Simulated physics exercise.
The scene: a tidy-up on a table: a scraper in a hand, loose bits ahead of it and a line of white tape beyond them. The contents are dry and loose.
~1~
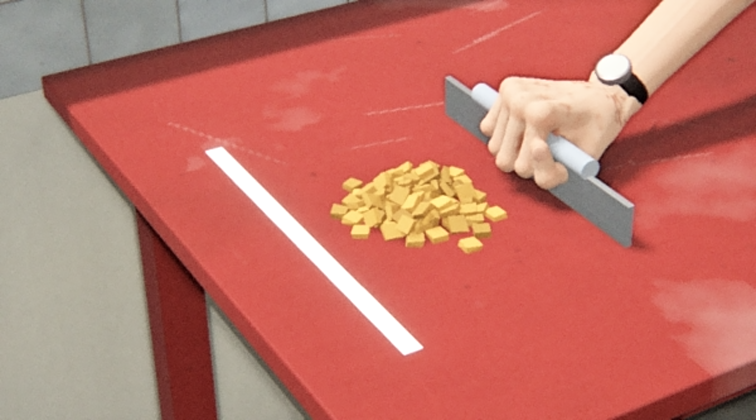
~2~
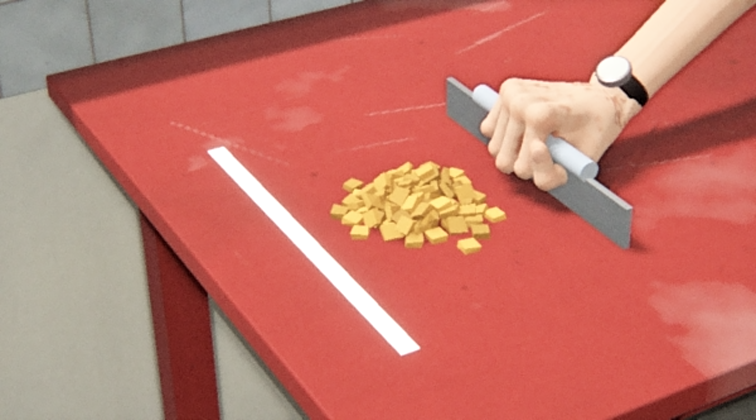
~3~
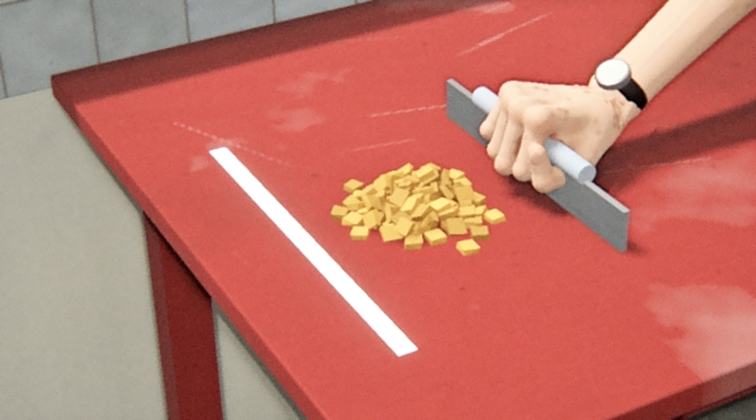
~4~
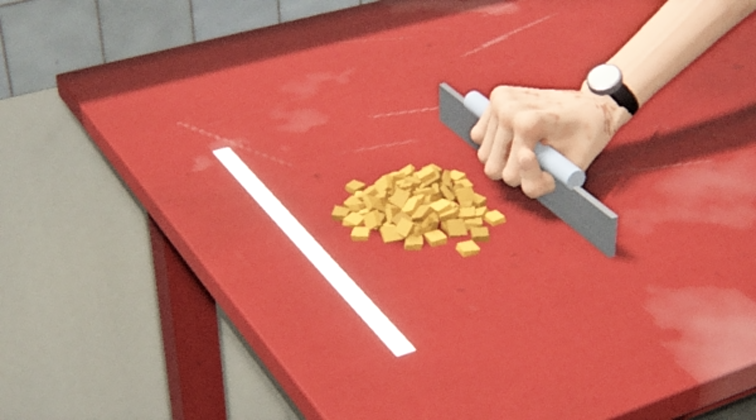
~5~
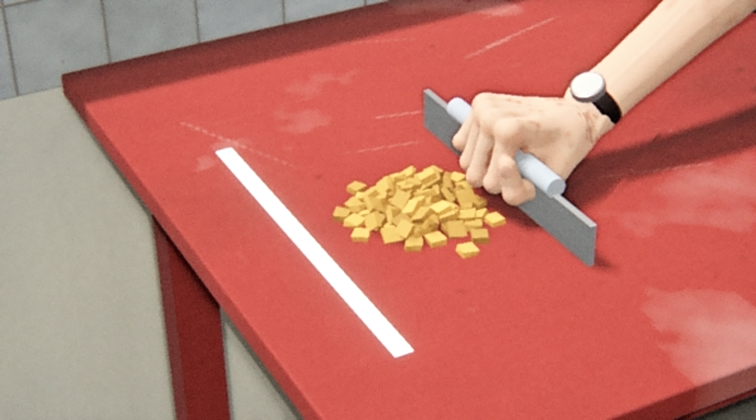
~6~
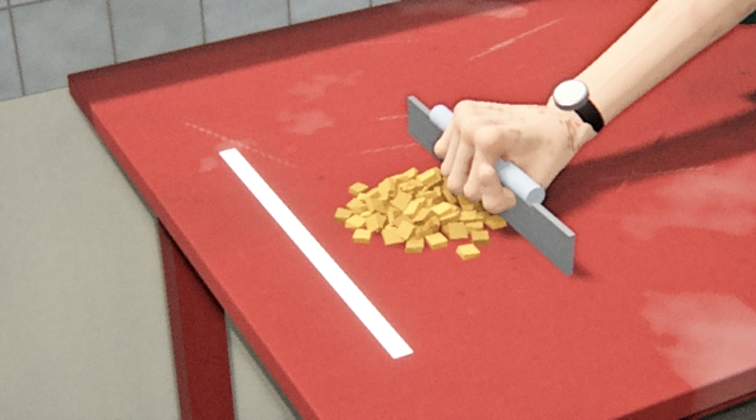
A hand holding a scraper slides it left across a red table to a heap of yellow squares near white tape.
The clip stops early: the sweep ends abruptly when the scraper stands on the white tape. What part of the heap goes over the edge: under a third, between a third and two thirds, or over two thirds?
The part that falls is under a third.
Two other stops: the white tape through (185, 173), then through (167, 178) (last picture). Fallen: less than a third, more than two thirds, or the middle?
In turn: More than two thirds; above two thirds.
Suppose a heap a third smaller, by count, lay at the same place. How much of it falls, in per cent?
About 0 per cent.
Soon, scraper still moving, near (391, 185); heap all on the table, its front near (304, 255).
A while on, scraper stopped at the white tape; heap a stray few over the edge.
Towards the end, scraper stopped at the white tape; heap a small part over the edge.
Finally, scraper stopped at the white tape; heap a small part over the edge.
